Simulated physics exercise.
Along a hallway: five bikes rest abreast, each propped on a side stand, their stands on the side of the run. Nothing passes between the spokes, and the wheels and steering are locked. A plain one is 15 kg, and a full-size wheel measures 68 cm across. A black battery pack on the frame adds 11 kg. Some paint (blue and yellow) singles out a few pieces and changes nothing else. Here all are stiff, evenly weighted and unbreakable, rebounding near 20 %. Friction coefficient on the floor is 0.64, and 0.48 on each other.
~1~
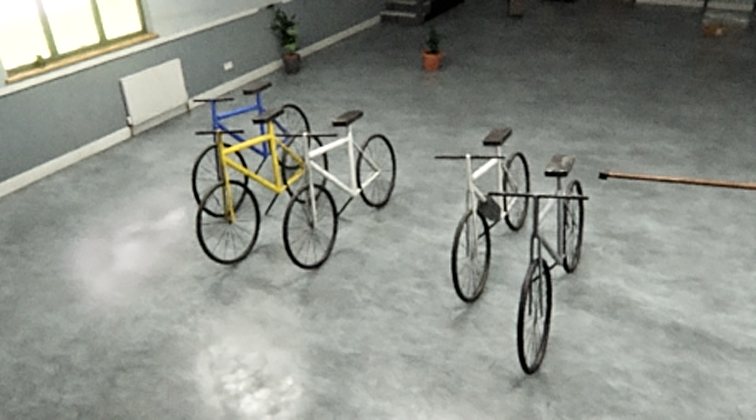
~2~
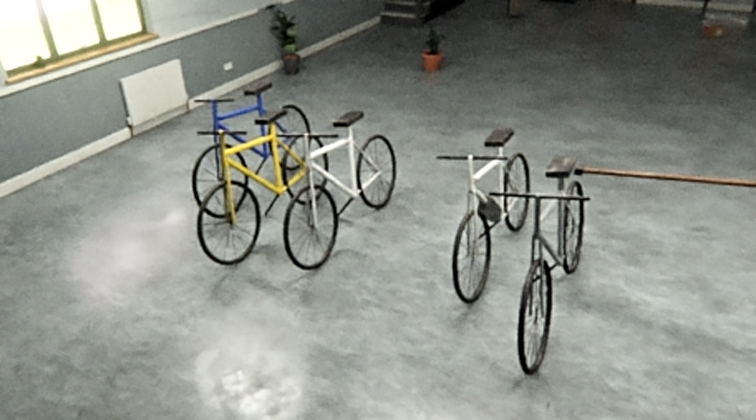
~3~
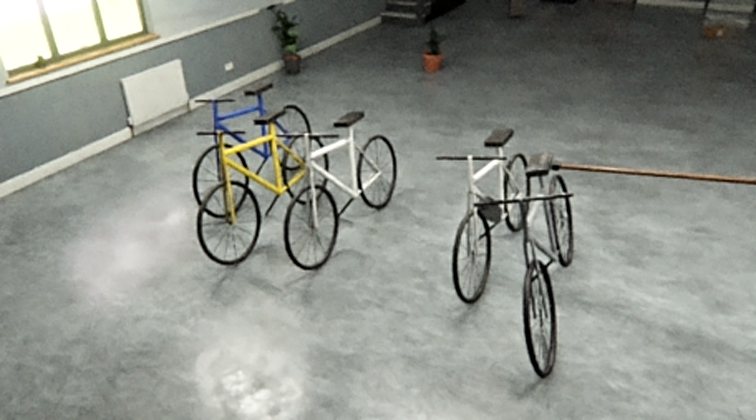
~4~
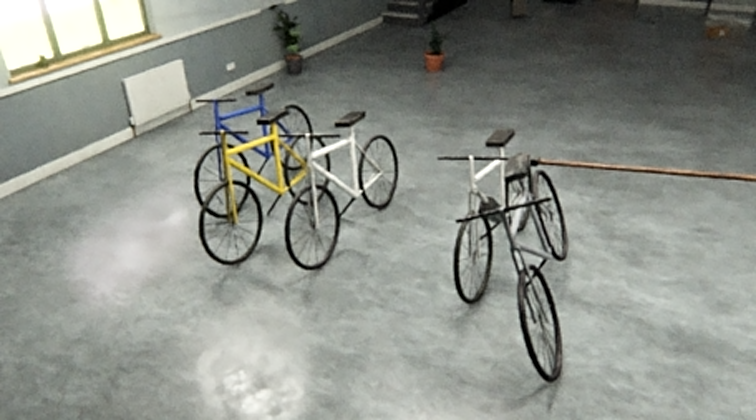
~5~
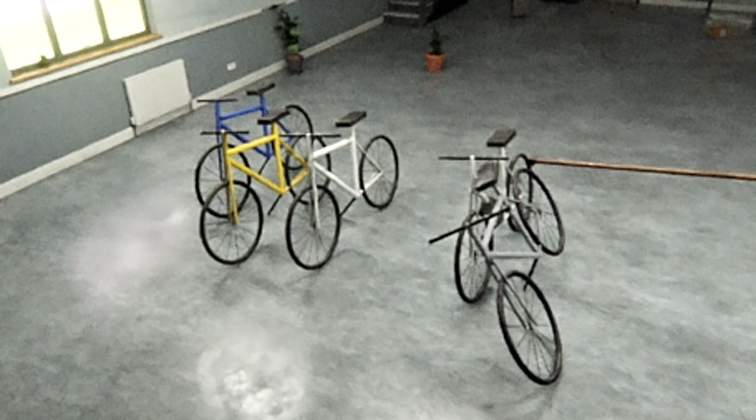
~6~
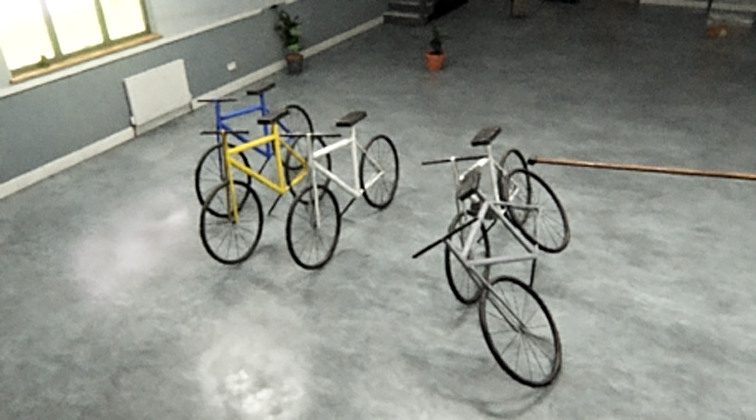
Five upright bicycles stand on the mottled grey floor of a large room, seen from above by a still camera. Blue, yellow and white ones cluster at left near a radiator and window, with a white and a grey one at right and potted plants behind. A brown pole slides in from the right and pushes the grey bicycle, which swivels and leans leftward against its white neighbour, shifting it slightly.
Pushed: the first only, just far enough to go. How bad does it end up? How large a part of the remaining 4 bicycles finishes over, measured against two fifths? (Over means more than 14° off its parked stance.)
Low - below two fifths of them.
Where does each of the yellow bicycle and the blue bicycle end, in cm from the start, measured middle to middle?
The yellow one ends 0 cm from its start and the blue one 0 cm.
Then, 0.18 s past the last view, 1 of the 4 other bicycles over.
In the end, 1 of the 4 other bicycles over; yellow bicycle unmoved; blue bicycle unmoved. That is 25 per cent. Three left standing. From the last view, middles, yellow bicycle near (267, 172), blue bicycle near (255, 138).
